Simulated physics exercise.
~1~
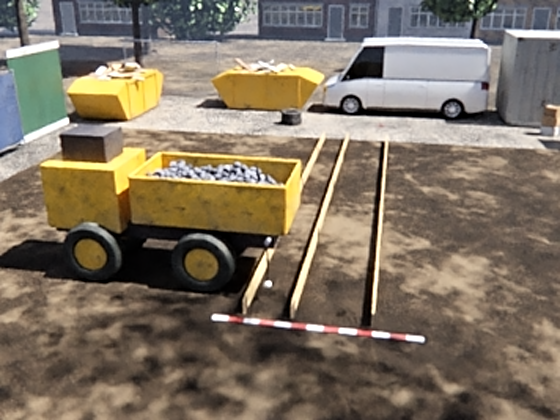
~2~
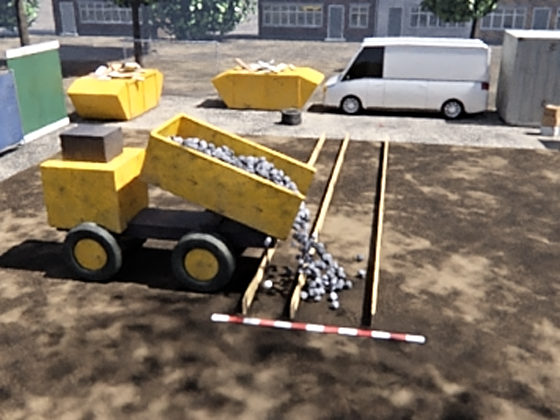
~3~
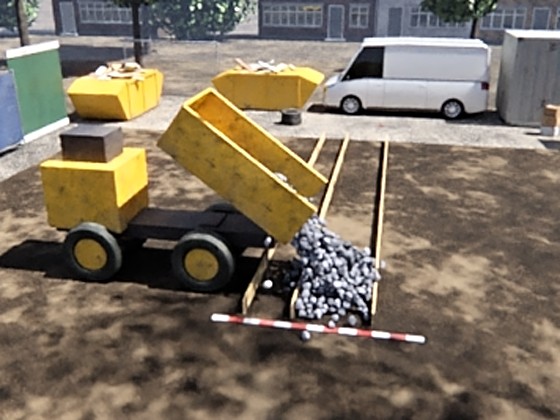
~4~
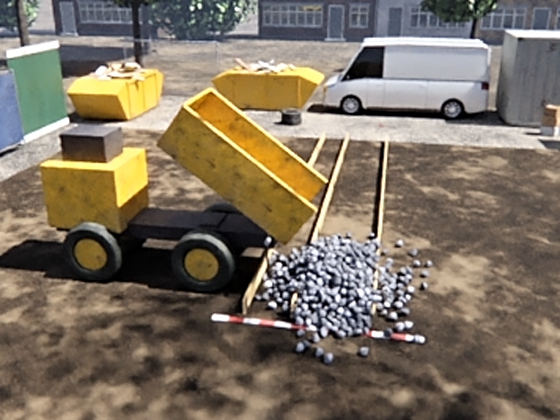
A yellow tipper truck loaded with grey stones stands at the left of a patch of bare brown earth, seen from slightly above and from the side. To its right, three boards lie on the ground with a red and white striped bar across their near ends, while two yellow skips and a white van stand behind. The truck's body tilts up steeply, and stones slide out of its right end between the boards. The pile grows, mostly between the middle and right boards. Finally the raised body is empty, and the stones lie heaped over the boards and bar, a few beyond.
